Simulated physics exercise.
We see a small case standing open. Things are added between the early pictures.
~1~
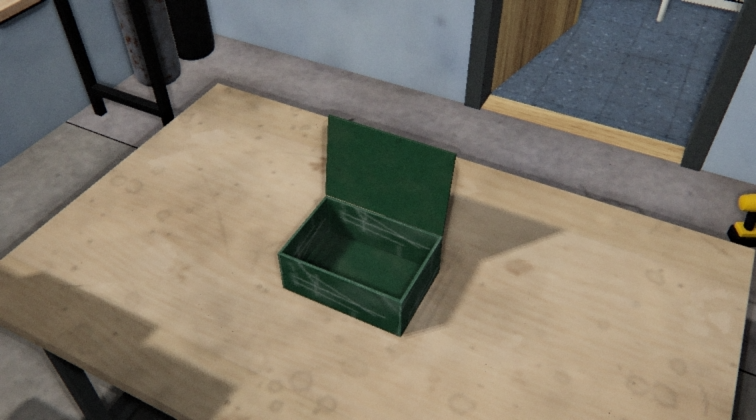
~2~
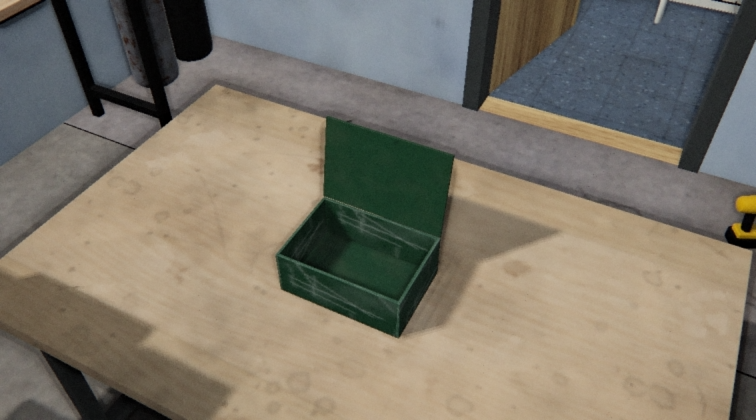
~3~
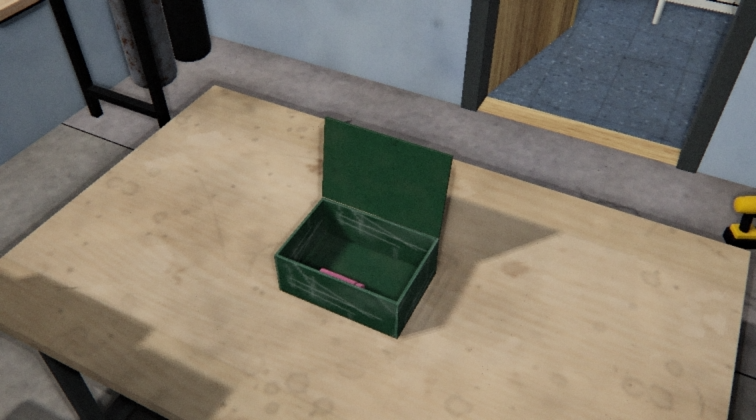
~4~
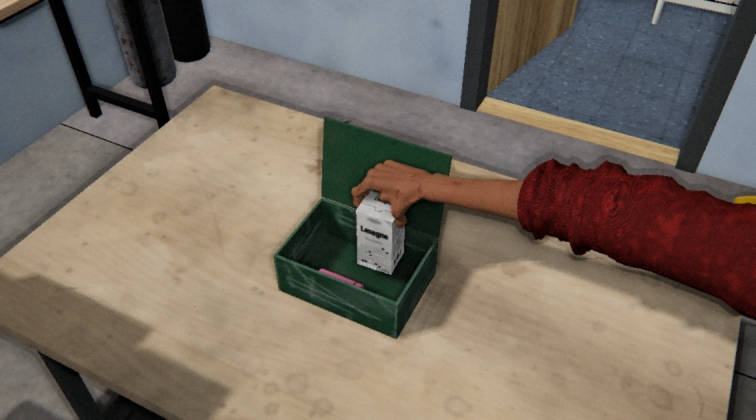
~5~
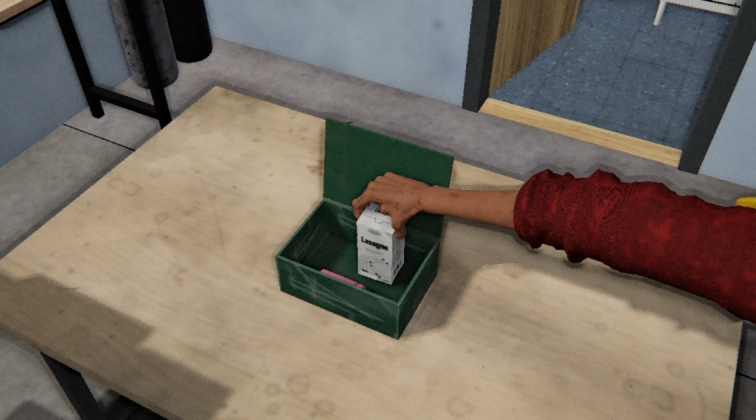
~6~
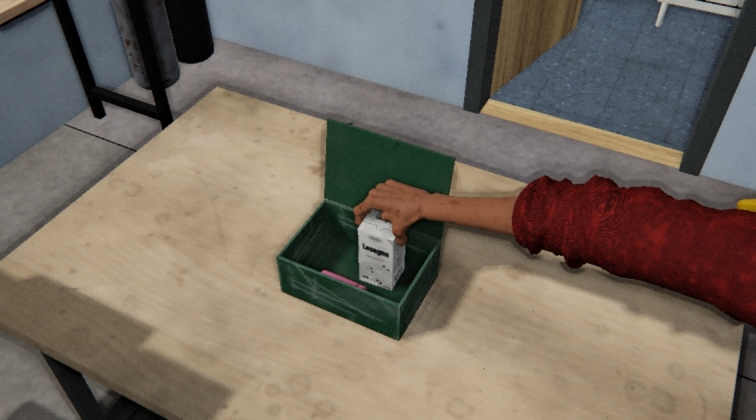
A hand lowers a white carton into an open green box holding a pink item.
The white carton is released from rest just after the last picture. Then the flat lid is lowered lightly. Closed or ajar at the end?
As it turns out, it will not close.
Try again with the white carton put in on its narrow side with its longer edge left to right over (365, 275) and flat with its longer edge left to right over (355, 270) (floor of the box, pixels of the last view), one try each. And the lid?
First, it shuts flat; second, it sits on the rim.
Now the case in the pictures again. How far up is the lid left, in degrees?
About 20°.
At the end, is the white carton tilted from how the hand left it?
The white carton tips.
Then, 1.50 s past the last view, lid 67° above the rim.
Then, 2.80 s past the last view, lid 33° above the rim; white carton rocked 28° from its first pose near (374, 261).
Finally, lid 22° above the rim; down or leaning hard in the box, white carton; pink shaker still in place. Final places as the last picture's camera would see them, white carton near (371, 270).
